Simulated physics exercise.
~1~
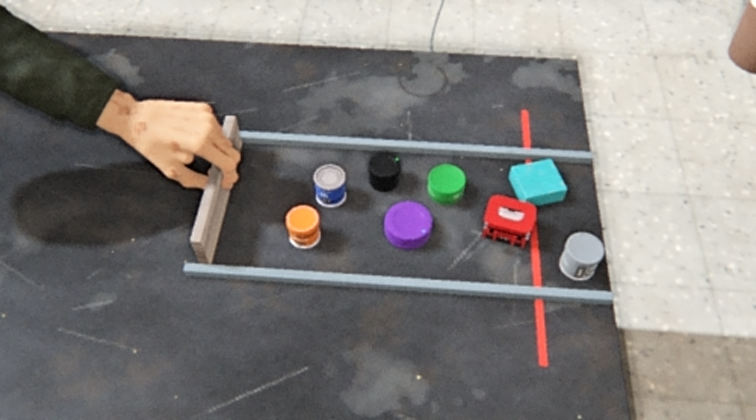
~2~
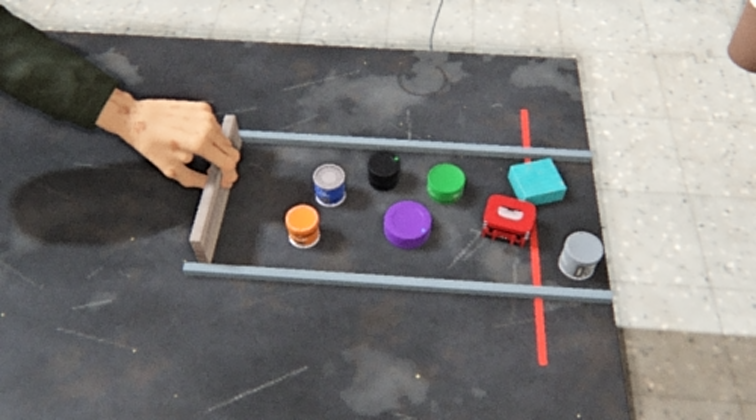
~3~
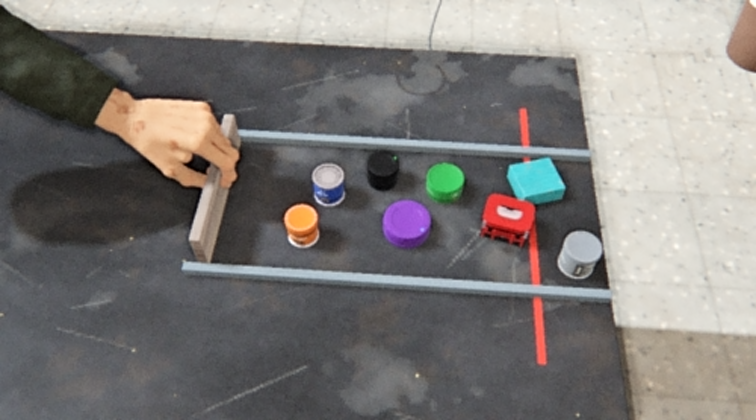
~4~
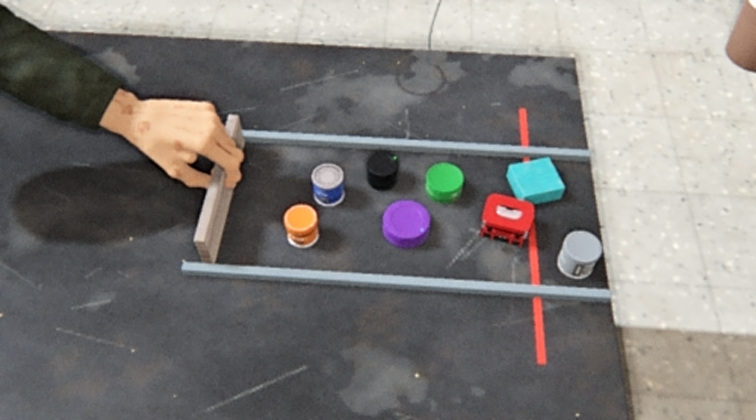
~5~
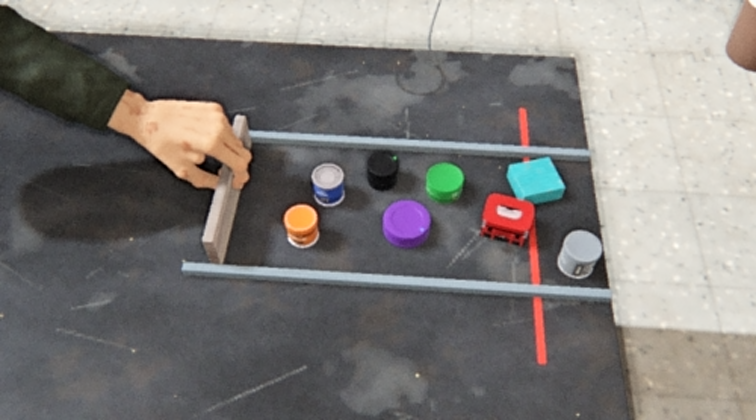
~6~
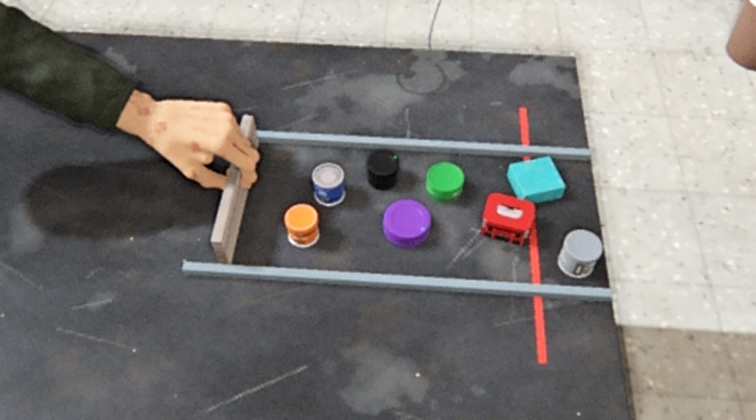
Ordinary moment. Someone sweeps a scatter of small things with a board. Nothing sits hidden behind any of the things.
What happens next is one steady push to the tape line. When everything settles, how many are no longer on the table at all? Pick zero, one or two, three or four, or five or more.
One or two are off the table.
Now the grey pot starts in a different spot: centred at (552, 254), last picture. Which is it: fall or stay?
The grey pot stays put.
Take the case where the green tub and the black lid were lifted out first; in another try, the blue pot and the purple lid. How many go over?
I'd say 0 the first time and 0 the second time.
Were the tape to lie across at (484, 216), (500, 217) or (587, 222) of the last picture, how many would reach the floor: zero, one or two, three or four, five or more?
Tape one gives none, tape two gives not one, and tape three gives 5 or more.
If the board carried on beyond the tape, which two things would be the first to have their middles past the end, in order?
First the turquoise block, then the red case.
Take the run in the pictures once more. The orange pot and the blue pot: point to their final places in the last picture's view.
First (555, 266), then (548, 201).
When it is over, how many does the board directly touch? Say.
Well, it touches 4.
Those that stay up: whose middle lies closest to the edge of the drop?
Nearest at the end: The red case.
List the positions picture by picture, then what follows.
Grey pot (581, 257); turquoise block (537, 184); red case (509, 222); board (219, 188); tape (533, 221), in the first picture.
Turquoise block (537, 183); purple lid (408, 225), in the second picture.
Red case (507, 220); blue pot (329, 186), in the third picture.
Grey pot (579, 255); board (222, 187), in the fourth picture.
Turquoise block (535, 182); black lid (383, 171), in the fifth picture.
Grey pot (580, 254); turquoise block (536, 181); red case (507, 219); board (238, 188); tape (532, 219), in the sixth picture.
Soon after, none off yet; grey pot at rest near (580, 254); turquoise block at rest near (536, 181); red case at rest near (507, 219).
After that, none off yet; grey pot at rest near (580, 254); turquoise block displaced about its own width near (564, 177); red case displaced about its own width near (568, 222).
In the end, the number that fall off is one or two; gone, turquoise block.
